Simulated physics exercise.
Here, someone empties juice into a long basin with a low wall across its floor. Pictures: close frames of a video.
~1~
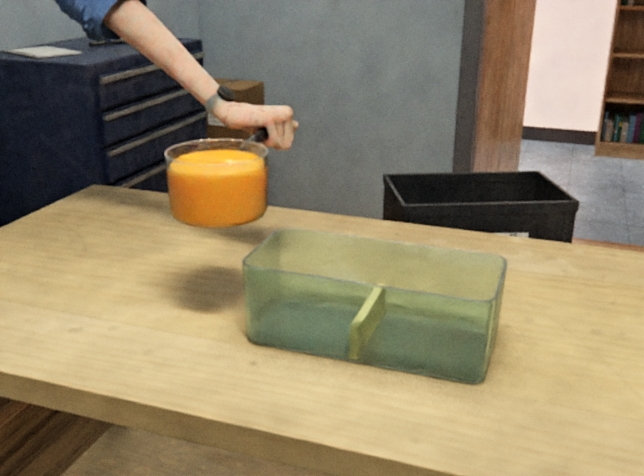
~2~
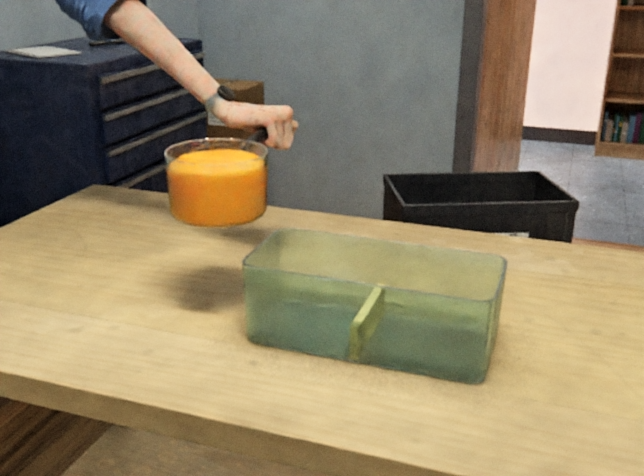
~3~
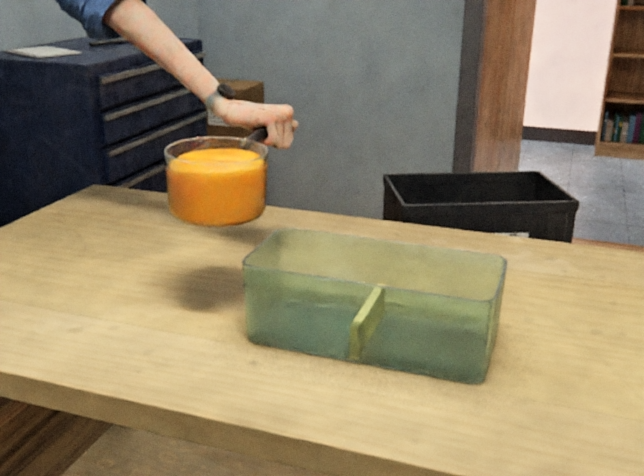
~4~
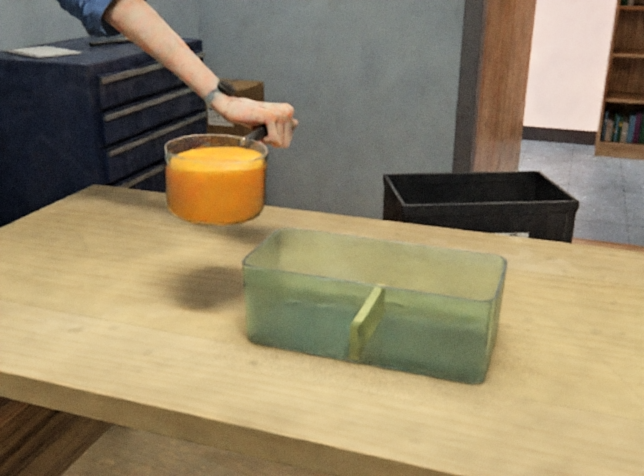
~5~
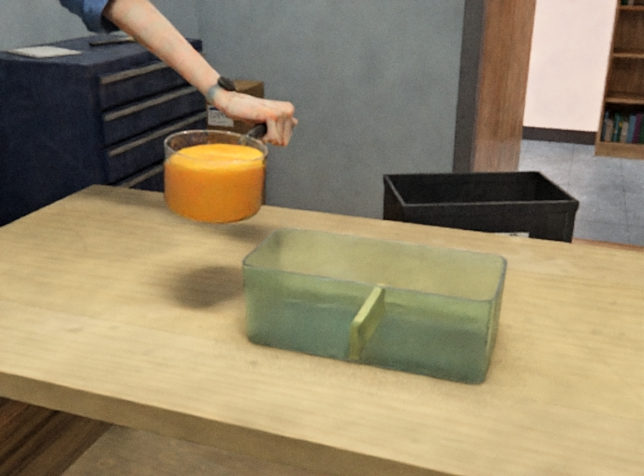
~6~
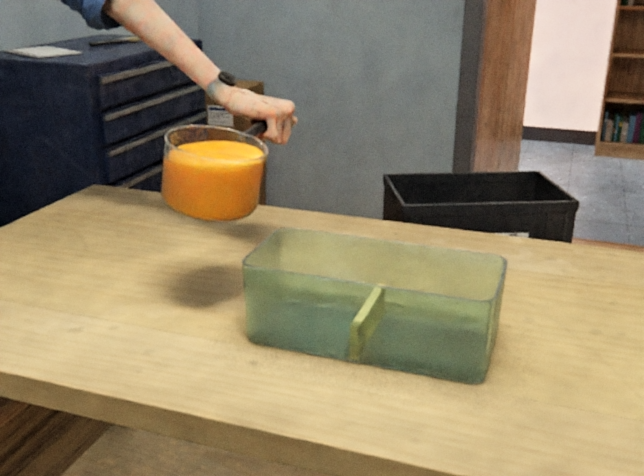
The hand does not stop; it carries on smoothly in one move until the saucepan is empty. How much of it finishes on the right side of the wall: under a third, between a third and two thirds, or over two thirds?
Under a third.
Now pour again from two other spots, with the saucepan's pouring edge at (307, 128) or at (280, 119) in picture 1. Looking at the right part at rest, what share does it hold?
First try: Near 85 percent; second try: Near 40 percent.
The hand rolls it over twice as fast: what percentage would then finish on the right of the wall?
Somewhere near 15 percent.
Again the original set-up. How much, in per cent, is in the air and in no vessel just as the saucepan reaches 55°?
About 20 per cent.
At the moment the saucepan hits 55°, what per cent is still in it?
Around 75 percent remains.
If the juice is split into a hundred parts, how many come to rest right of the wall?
Close to 10 per cent.
A moment on, the saucepan is tipped part way and 75 per cent is still to pour, 6 is left of the wall and 0 right of it.
Next, the saucepan is tipped on its side and 25 per cent is still to pour, 53 is left of the wall and 1 right of it.
Then the saucepan is tipped on its side and 5 per cent is still to pour, 88 is left of the wall and 2 right of it.
Later the saucepan is tipped on its side and 1 per cent is still to pour, 91 is left of the wall and 7 right of it.
In the end 91 per cent lies left of the wall, 8 right of it and 1 outside.
